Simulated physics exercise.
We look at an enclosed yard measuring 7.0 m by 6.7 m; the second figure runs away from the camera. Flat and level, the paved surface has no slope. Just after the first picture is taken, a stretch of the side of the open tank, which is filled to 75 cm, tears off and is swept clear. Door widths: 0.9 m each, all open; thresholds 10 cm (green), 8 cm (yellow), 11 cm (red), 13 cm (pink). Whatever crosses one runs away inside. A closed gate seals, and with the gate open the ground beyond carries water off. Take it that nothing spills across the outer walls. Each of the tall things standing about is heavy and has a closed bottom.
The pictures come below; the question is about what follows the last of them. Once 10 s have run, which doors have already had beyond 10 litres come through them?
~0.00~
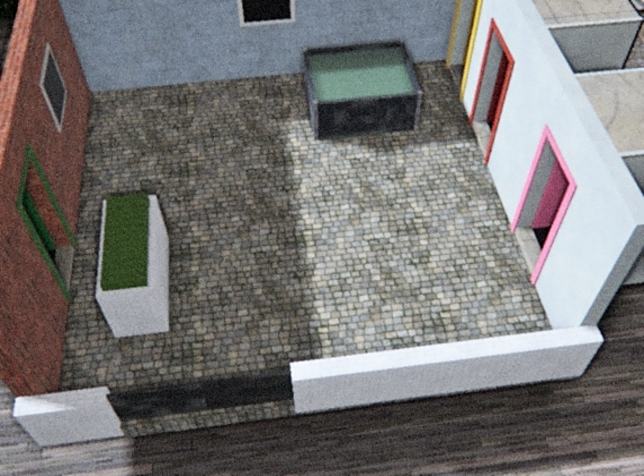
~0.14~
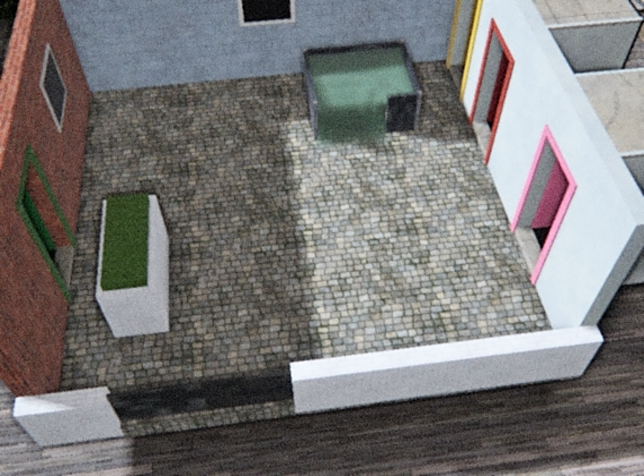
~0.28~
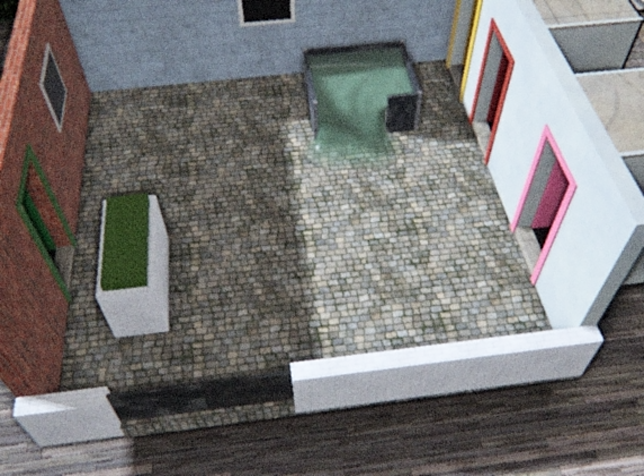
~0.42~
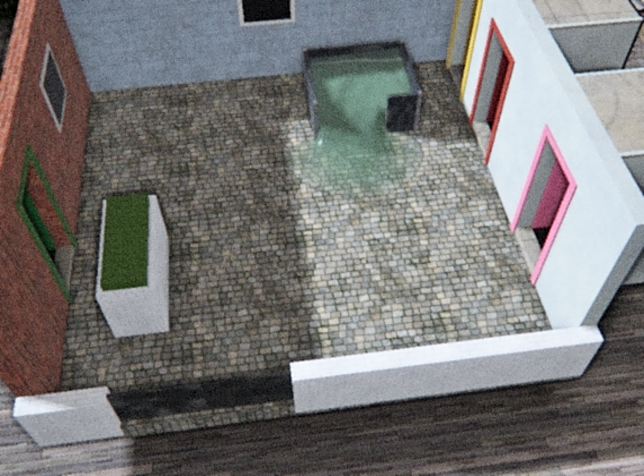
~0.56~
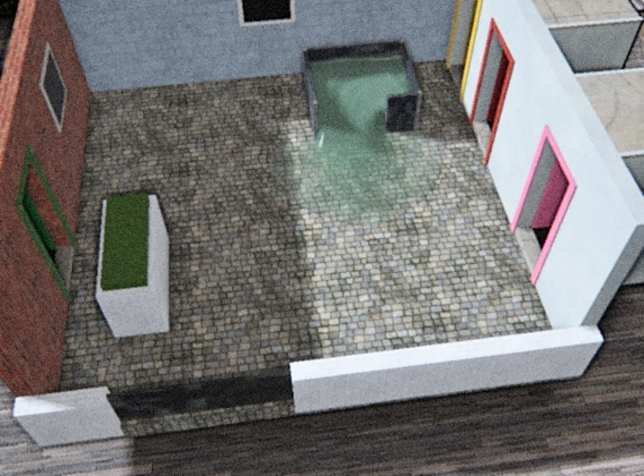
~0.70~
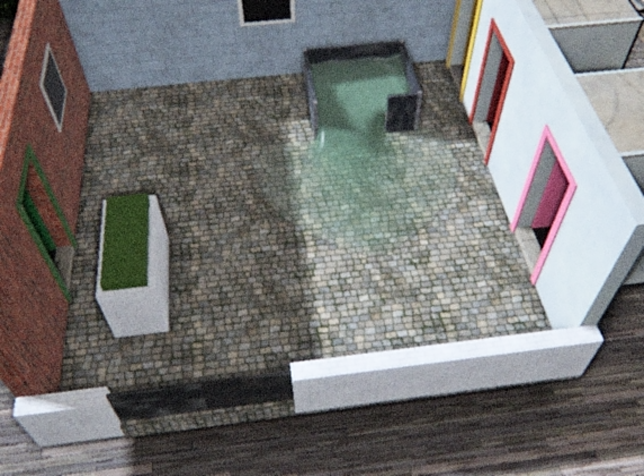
After 10 s: The green door has not yet; the yellow door has not yet; the red door has not yet; the pink door has not yet.
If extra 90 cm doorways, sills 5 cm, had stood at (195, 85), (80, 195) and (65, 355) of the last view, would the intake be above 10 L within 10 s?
The first one doesn't reach it, the second one doesn't reach it, and the third one exceeds it.
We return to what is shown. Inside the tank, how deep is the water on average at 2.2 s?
It averages close to 26 centimetres.
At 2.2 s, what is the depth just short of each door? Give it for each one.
Door by door in cm, green shows 0, yellow shows 0, red shows 2, pink shows 8.
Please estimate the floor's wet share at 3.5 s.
Wet share: Near 55 percent.
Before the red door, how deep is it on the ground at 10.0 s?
Depth: Approx. 3.5 cm.
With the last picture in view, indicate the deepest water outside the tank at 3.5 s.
Close to (57, 419).
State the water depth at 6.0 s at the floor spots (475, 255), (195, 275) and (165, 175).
Spot one 7 cm, spot two 7 cm, spot three 2 cm.
After 1.4 s water covers 40 % of the floor and is deepest (34 cm) near (340, 139); green door not reached, yellow door not reached, red door 3 cm at the sill, 0 L in, pink door not reached.
After 2.2 s water covers 55 % of the floor and is deepest (23 cm) near (556, 354); green door not reached, yellow door not reached, red door 2 cm at the sill, 0 L in, pink door 8 cm at the sill, 0 L in.
After 3.5 s water covers 55 % of the floor and is deepest (23 cm) near (57, 419); green door not reached, yellow door not reached, red door 1 cm at the sill, 0 L in, pink door 6 cm at the sill, 0 L in.
After 6.0 s water covers 65 % of the floor and is deepest (12 cm) near (57, 419); green door 4 cm at the sill, 0 L in, yellow door not reached, red door 3 cm at the sill, 0 L in, pink door 7 cm at the sill, 0 L in.
After 10.0 s water covers 95 % of the floor and is deepest (8 cm) near (154, 382); green door 5 cm at the sill, 0 L in, yellow door 4 cm at the sill, 0 L in, red door 3 cm at the sill, 0 L in, pink door 4 cm at the sill, 0 L in.
